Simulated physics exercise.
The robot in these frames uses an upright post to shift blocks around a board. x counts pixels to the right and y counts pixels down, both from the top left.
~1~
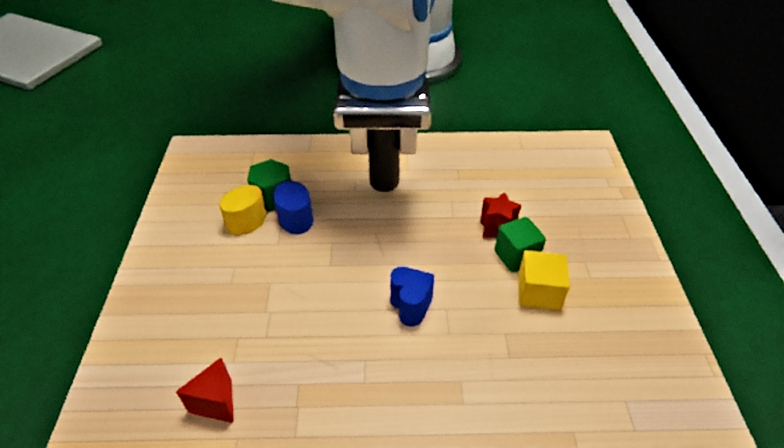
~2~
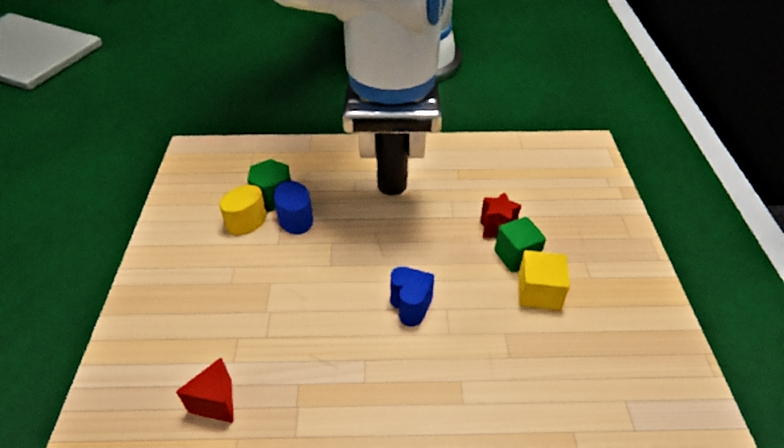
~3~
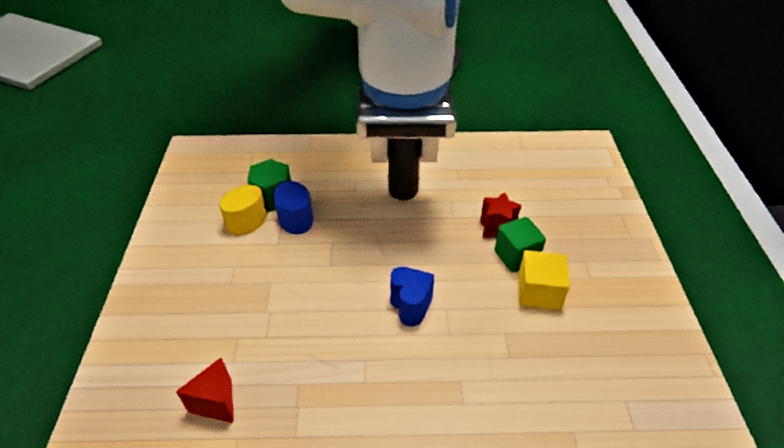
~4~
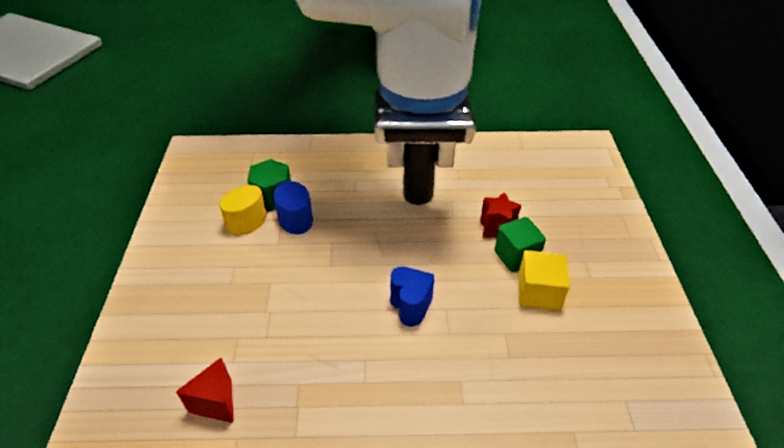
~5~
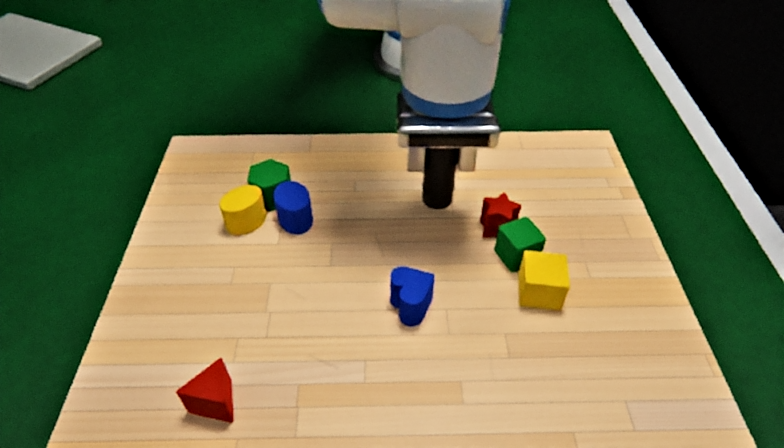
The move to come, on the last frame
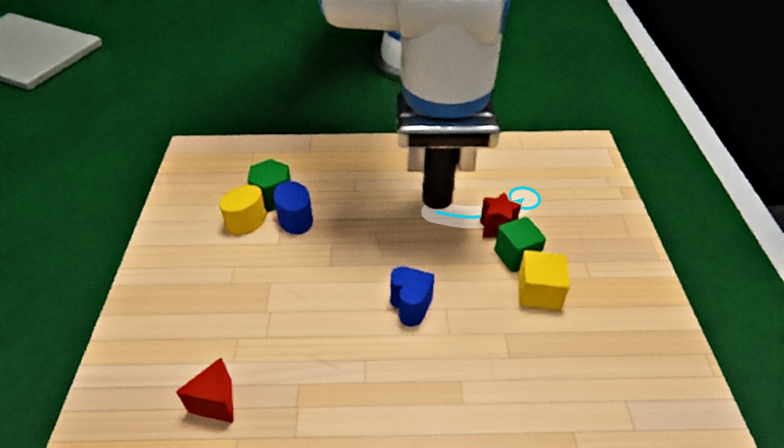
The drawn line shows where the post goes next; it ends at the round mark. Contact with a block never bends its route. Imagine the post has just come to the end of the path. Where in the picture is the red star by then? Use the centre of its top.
Expect it around (525, 205).
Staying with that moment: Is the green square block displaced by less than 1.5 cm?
Yes, that is how it ends up.
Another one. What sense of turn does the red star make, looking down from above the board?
It twists with the clock when seen from above.
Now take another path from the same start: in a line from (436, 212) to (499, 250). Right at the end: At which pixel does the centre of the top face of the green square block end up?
When the path ends, it will be at (541, 243).
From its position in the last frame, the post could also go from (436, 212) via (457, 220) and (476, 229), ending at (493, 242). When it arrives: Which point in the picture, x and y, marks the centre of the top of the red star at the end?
Top centre: (523, 208).
Drawn move, from (436, 212) over (470, 217) and (501, 212) to (525, 198).
The first path, step by step. One third of the way, post (472, 205); red star (506, 206).
Two thirds of the way, post (505, 199); red star (524, 206), turned 65° clockwise.
At the end, post (528, 186); red star (525, 205), turned 75° clockwise; green square block still.
